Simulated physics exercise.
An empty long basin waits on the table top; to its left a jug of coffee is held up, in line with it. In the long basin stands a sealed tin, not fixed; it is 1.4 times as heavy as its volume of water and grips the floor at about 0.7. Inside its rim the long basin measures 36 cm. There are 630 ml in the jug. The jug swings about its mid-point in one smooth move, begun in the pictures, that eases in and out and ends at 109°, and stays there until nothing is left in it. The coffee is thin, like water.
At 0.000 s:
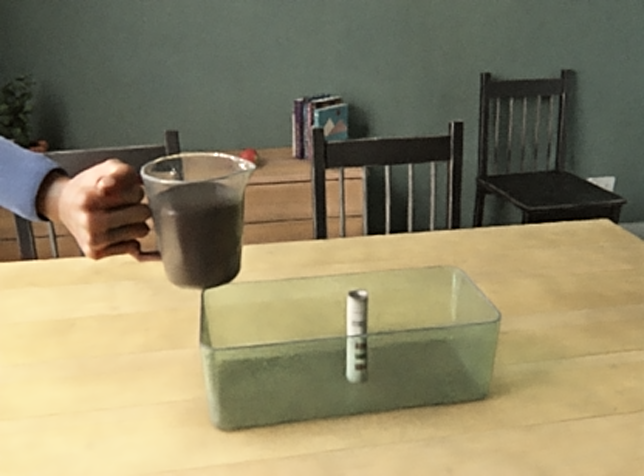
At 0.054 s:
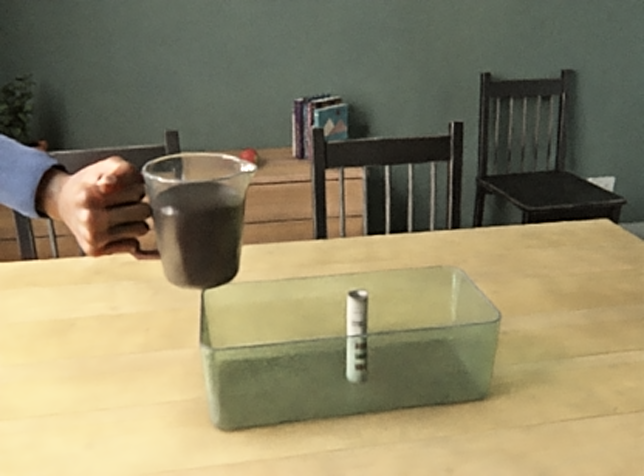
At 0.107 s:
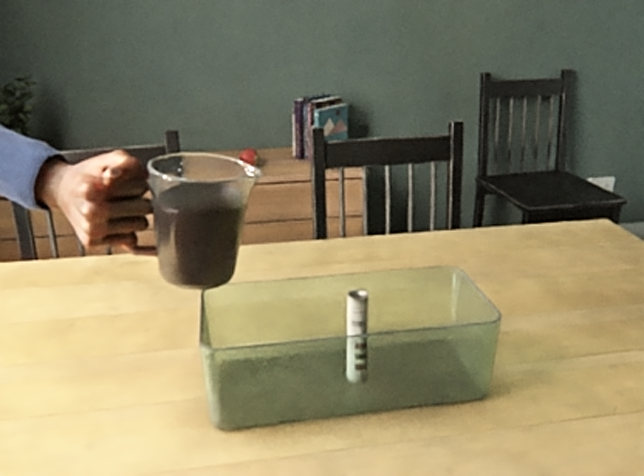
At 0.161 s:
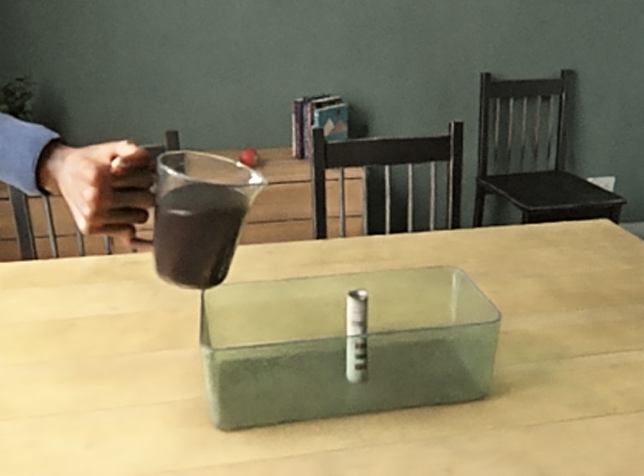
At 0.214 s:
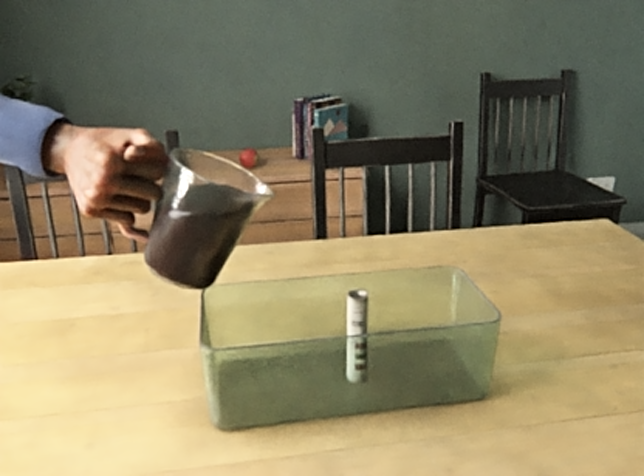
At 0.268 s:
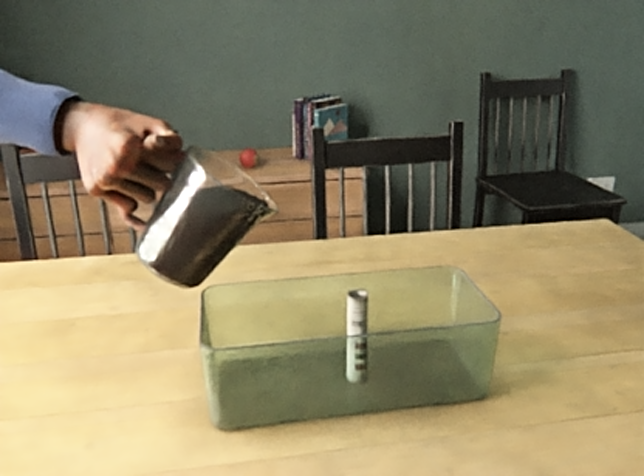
At a wooden table, a hand holding a glass jug of dark liquid steadily tilts it rightward beside a green basin.
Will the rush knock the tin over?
It keeps standing.
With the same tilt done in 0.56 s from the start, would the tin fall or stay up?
The tin keeps standing.
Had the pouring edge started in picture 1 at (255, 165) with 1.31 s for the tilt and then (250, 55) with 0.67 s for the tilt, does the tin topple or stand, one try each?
First it stays up; then it goes over.
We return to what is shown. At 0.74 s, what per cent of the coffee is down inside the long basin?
Some 78 per cent.
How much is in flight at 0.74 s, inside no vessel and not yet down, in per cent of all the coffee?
Some 10 per cent.
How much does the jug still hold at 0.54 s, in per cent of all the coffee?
Near 58 in a hundred.
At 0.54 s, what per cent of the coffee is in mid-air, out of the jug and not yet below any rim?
About 24 per cent.
Then, 0.54 s in, the tilt is 99° and 58 per cent is still to pour; the tin stands where it began.
Then, 0.74 s in, the tilt is 109° and 11 per cent is still to pour; the tin stands where it began.
Then, 0.94 s in, the tilt is 109° and 0 per cent is still to pour; the tin stands where it began.
Then, 1.17 s in, the tilt is 109° and 0 per cent is still to pour; the tin stands where it began.
Finally, the tin stands where it began.
